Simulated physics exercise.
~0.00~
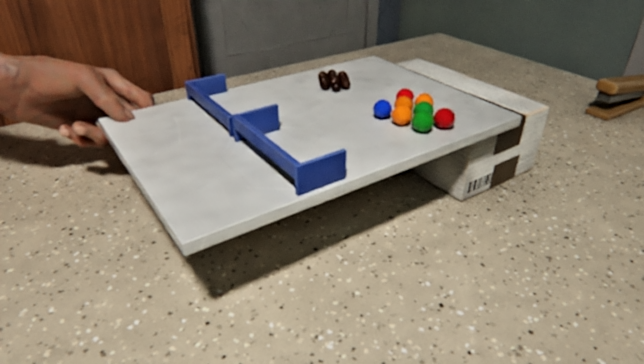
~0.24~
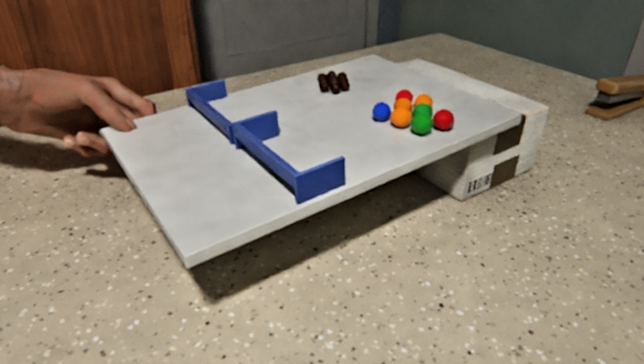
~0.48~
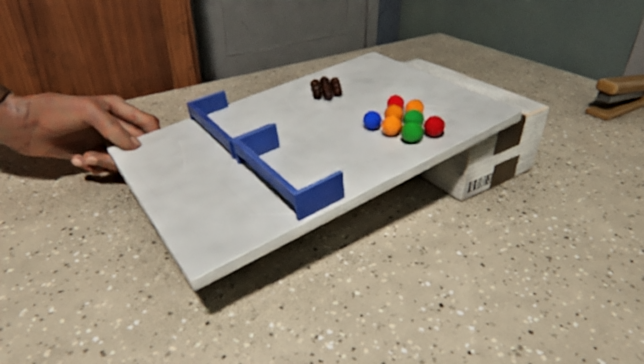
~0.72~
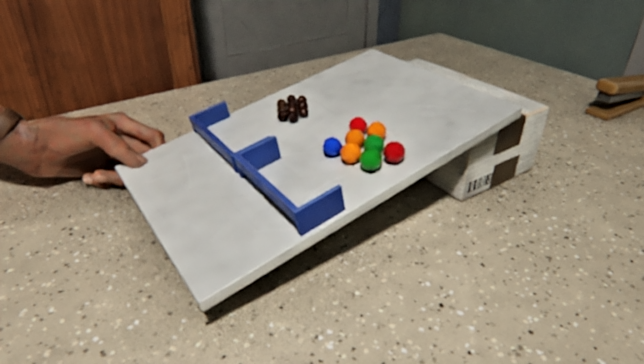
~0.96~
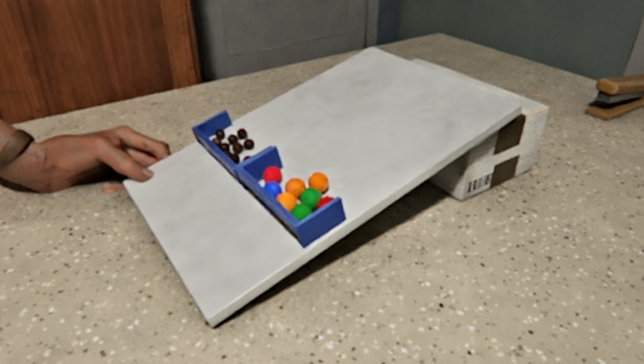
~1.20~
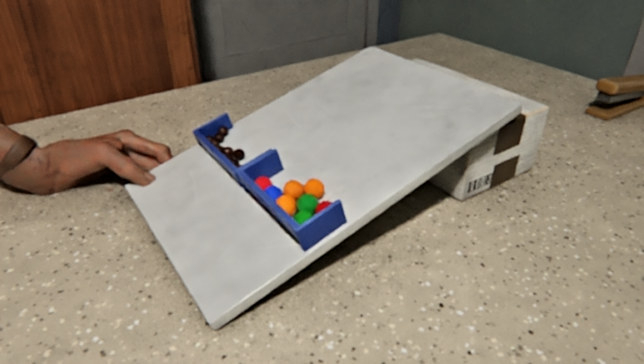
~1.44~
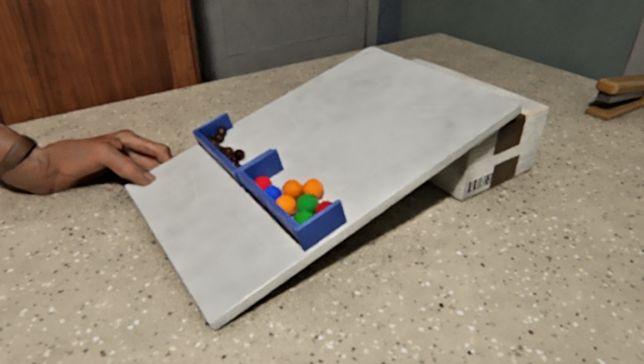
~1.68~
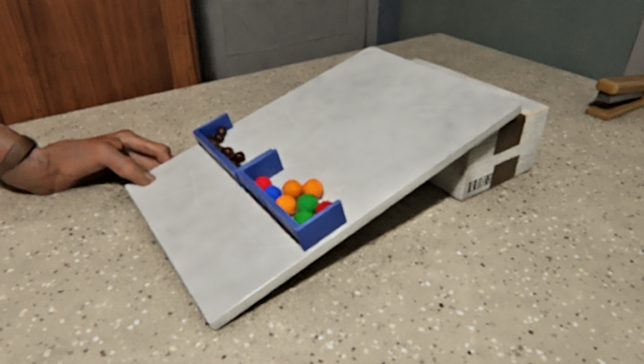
A white board tilts down at the hand's end, and colourful balls and brown pieces slide against blue barriers and stay.
